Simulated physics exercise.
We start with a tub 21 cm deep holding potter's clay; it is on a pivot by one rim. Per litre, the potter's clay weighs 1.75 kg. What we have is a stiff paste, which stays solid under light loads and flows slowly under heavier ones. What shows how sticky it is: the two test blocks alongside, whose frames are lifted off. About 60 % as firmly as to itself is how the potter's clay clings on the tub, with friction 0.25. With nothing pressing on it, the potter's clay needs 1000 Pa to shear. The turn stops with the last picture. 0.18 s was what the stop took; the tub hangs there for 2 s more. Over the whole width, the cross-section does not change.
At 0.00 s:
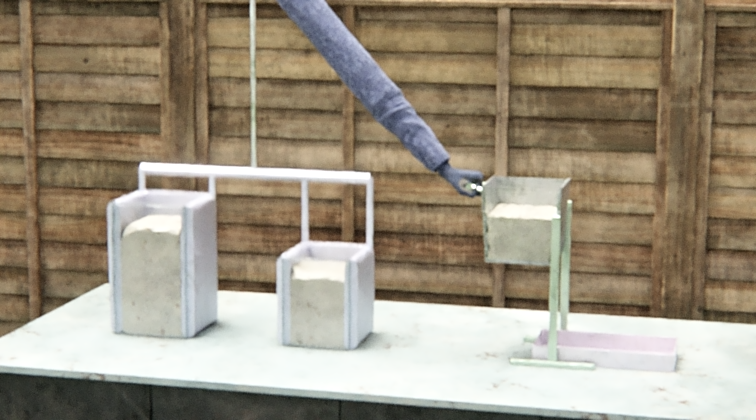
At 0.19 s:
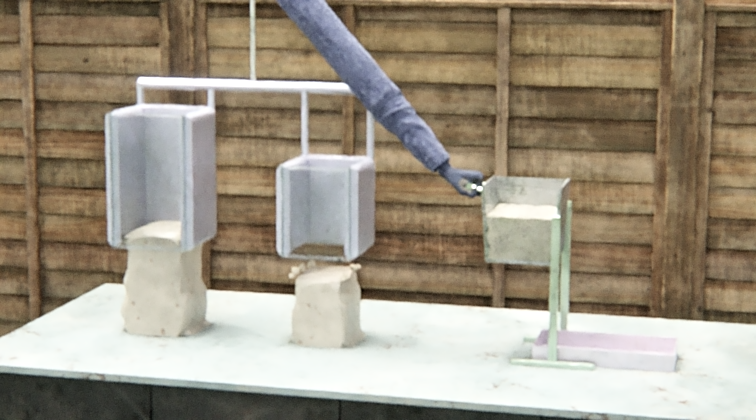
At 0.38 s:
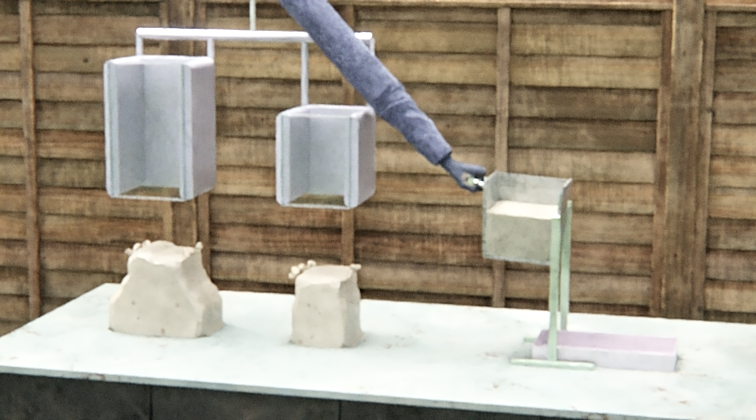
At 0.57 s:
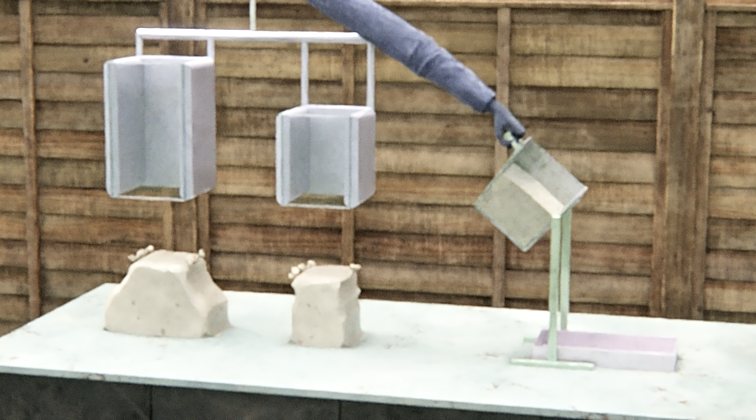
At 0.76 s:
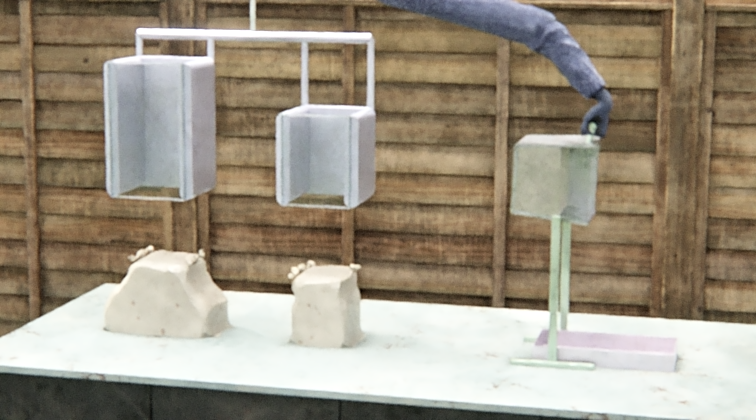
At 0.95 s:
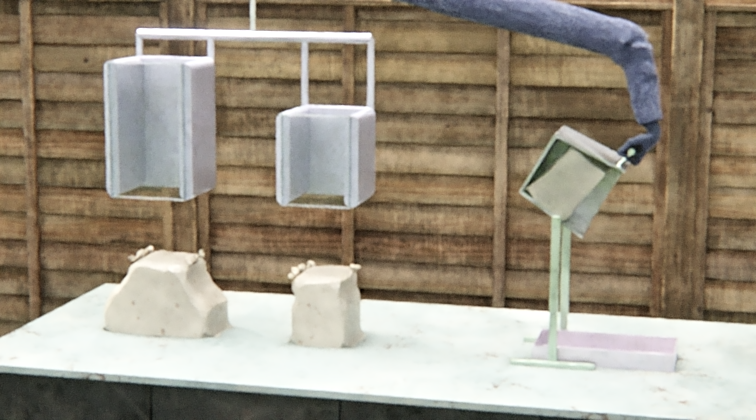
At the start, two pale blocks of clay sit inside open boxes on a table while a sleeved arm holds a clear tub of clay on a stand at right. The boxes lift away, and the left block slumps and widens while the smaller one barely changes. Then the arm swings the tub clockwise until it is tilted past upside-down's halfway point.
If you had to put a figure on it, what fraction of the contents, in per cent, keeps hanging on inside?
The fraction that keeps hanging on inside is around 0 per cent.
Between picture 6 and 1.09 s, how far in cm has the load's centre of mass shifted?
Something like 10 cm, give or take.
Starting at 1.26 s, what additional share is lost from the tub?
I'd say close to 0 in a hundred.
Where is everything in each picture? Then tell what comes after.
In the first picture, handle-side rim at (485, 187), tilt 0 degrees; highest point of the potter's clay at (522, 217); test blocks 34 cm, 22 cm high (left to right).
In the second picture, handle-side rim at (485, 187), tilt 0 degrees; highest point of the potter's clay at (522, 217); test blocks 32 cm, 22 cm high (left to right).
In the third picture, handle-side rim at (487, 183), tilt 4 degrees; highest point of the potter's clay at (491, 212); test blocks 26 cm, 22 cm high (left to right).
In the fourth picture, handle-side rim at (521, 148), tilt 40 degrees; highest point of the potter's clay at (505, 174); test blocks 23 cm, 22 cm high (left to right).
In the fifth picture, handle-side rim at (593, 148), tilt 92 degrees; highest point of the potter's clay at (558, 149); test blocks 23 cm, 22 cm high (left to right).
In the sixth picture, handle-side rim at (623, 173), tilt 120 degrees; highest point of the potter's clay at (574, 149); test blocks 23 cm, 22 cm high (left to right).
By 1.09 s, the tub is at 120 degrees and holds 68 %.
By 1.26 s, the tub is at 120 degrees and holds 0 %.
By 1.43 s, the tub is at 120 degrees and holds 0 %.
By 1.60 s, the tub is at 120 degrees and holds 0 %.
By 2.95 s, at the end, the tub is at 120 degrees and holds 0 %.
